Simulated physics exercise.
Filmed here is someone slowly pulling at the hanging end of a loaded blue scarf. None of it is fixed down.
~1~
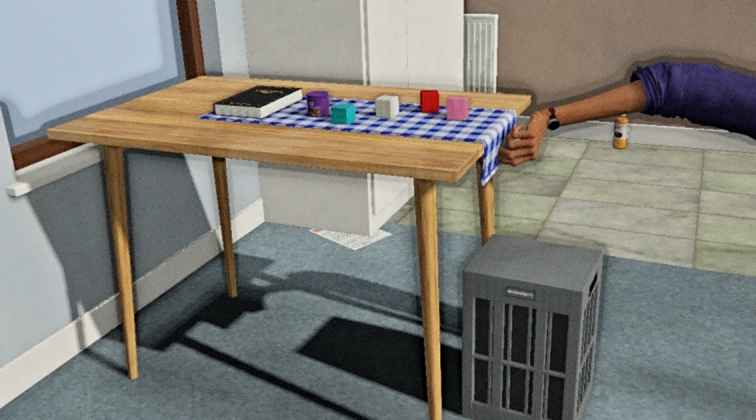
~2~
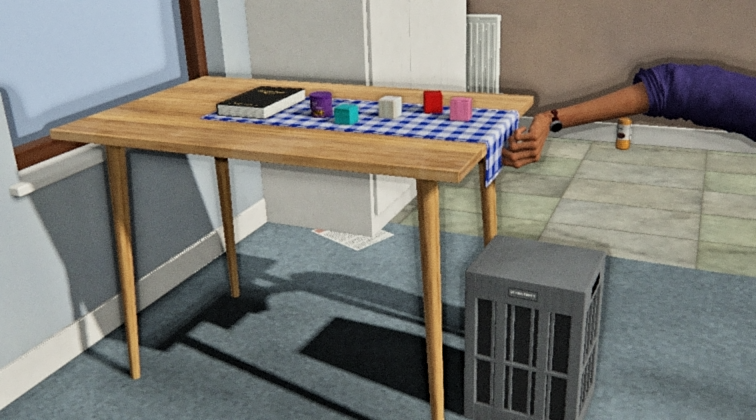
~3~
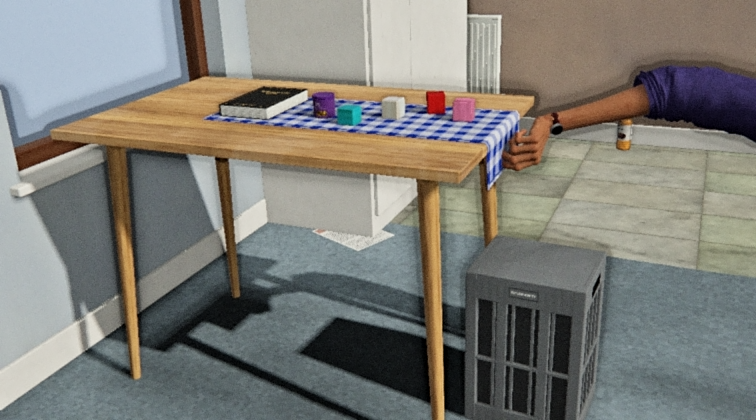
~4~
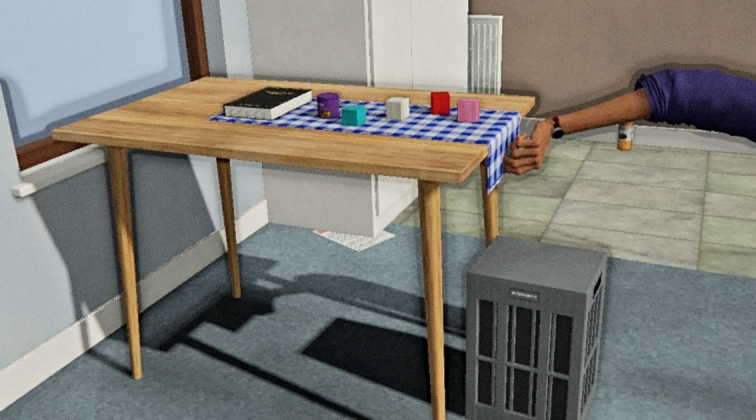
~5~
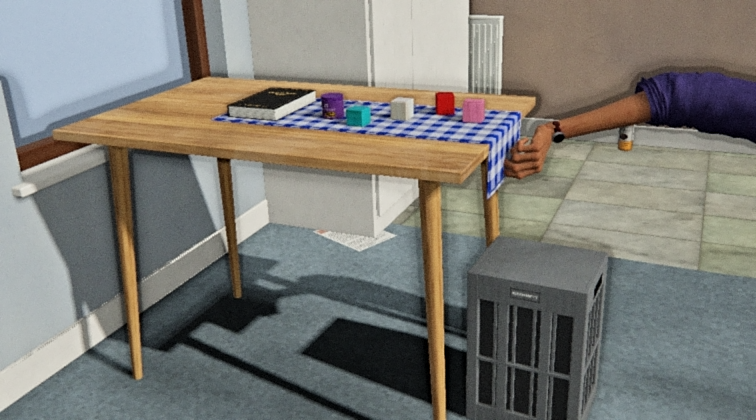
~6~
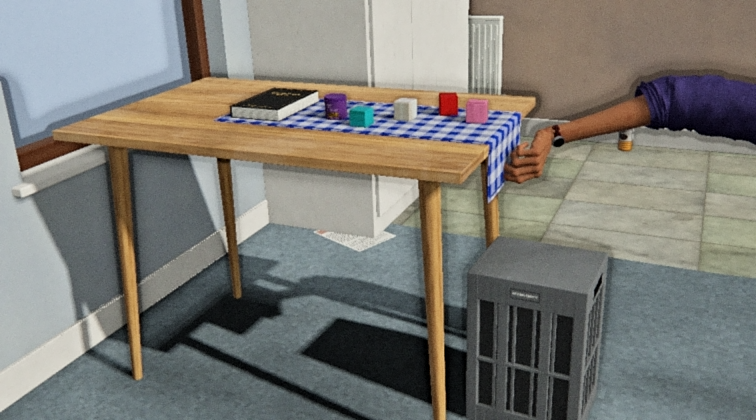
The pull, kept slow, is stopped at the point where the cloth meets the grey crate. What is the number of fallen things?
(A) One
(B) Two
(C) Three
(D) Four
Two.
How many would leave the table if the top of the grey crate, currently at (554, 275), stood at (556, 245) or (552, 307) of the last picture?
We'd see 1, then 3.
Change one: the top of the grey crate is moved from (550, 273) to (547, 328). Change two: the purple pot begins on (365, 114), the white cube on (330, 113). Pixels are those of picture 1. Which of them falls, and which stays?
Purple pot: Lost; white cube: Safe.
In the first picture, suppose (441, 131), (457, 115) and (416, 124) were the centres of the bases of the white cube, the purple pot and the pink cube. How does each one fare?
The white cube would end up off, the purple pot would end up off, the pink cube would end up off.
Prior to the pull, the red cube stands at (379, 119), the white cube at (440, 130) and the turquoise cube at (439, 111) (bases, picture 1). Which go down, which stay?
The red cube ends up still aboard; the white cube ends up knocked off; the turquoise cube ends up knocked off.
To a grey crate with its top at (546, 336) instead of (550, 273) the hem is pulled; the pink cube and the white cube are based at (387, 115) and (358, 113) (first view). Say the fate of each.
The pink cube drops off, the white cube comes down.
A little later, hem near (505, 215); pink cube gone.
Next, hem near (505, 245); pink cube gone.
Later still, hem on the crate; pink cube and red cube gone.
When it is over, hem on the crate; pink cube and red cube gone. Over the edge go two.
